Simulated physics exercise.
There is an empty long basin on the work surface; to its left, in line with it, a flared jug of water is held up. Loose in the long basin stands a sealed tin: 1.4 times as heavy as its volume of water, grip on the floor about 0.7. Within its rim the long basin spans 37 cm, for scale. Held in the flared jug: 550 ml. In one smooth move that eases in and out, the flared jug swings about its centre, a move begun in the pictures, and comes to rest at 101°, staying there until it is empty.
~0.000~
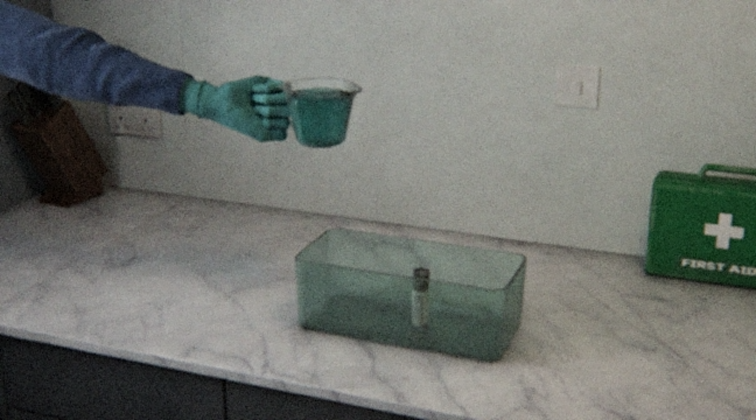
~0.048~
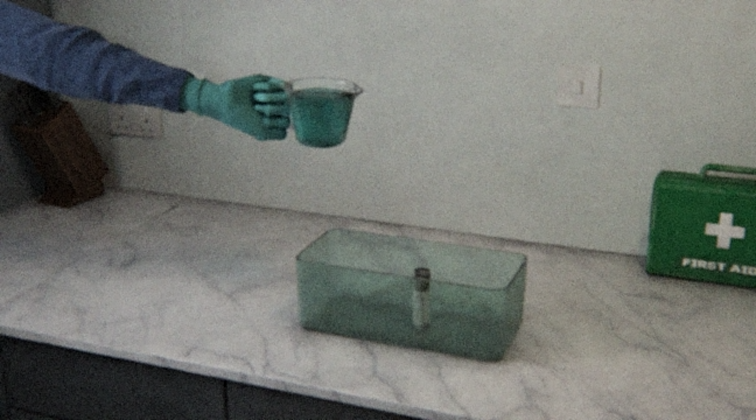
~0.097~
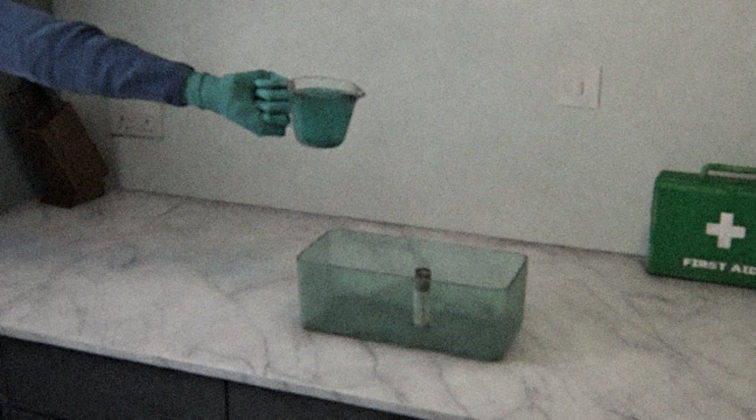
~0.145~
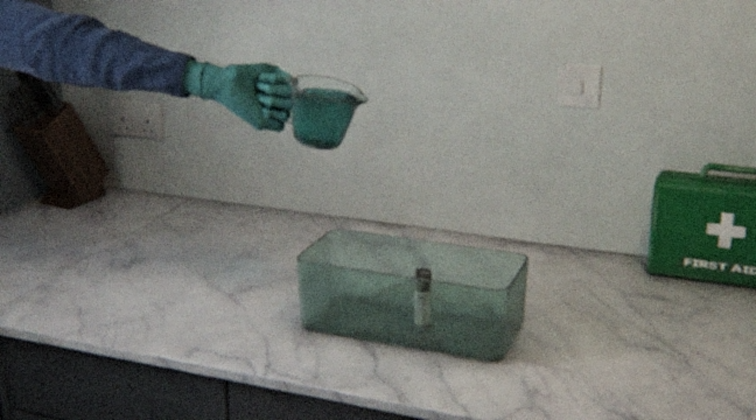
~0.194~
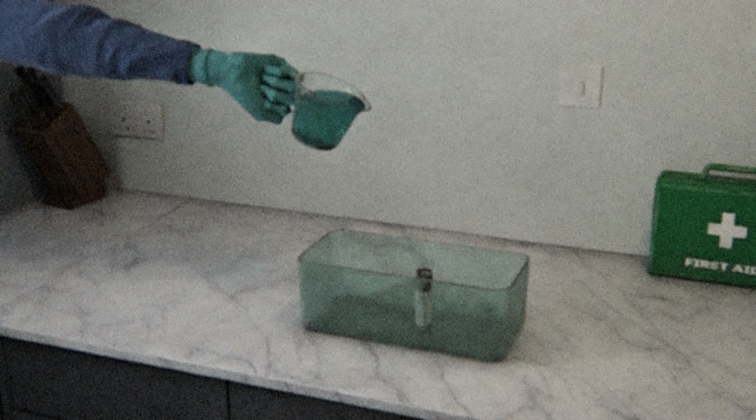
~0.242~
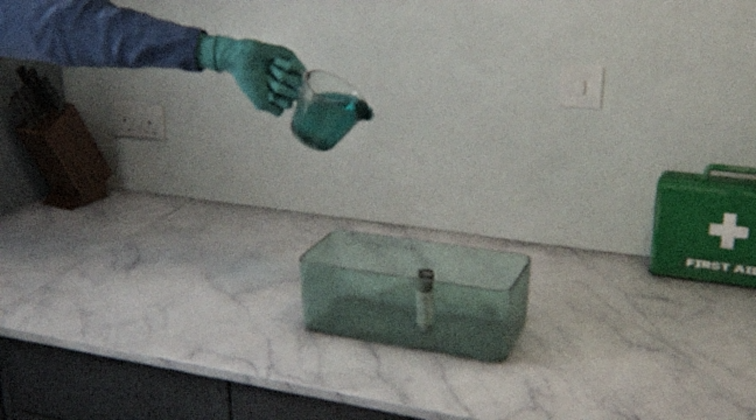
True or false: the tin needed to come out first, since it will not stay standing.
True.
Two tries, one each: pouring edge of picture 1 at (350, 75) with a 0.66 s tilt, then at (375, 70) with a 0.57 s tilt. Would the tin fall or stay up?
The tin stays vertical the first time and overturns the second time.
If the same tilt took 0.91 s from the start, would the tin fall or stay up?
Outcome - the tin comes down.
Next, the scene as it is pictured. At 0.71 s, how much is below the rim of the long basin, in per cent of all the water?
Roughly 74 %.
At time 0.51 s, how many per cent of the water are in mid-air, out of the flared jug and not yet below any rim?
Around 48 in a hundred.
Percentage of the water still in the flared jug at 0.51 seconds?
About 40 per cent.
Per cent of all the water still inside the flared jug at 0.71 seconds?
5 in a hundred, give or take.
By 0.51 s the tilt is 91° and 40 per cent is still to pour; the tin stands where it began.
By 0.71 s the tilt is 101° and 5 per cent is still to pour; the tin leans 13°.
By 0.92 s the tilt is 101° and 0 per cent is still to pour; the tin lies on its side.
By 1.14 s the tilt is 101° and 0 per cent is still to pour; the tin lies on its side.
At rest the tin lies on its side.
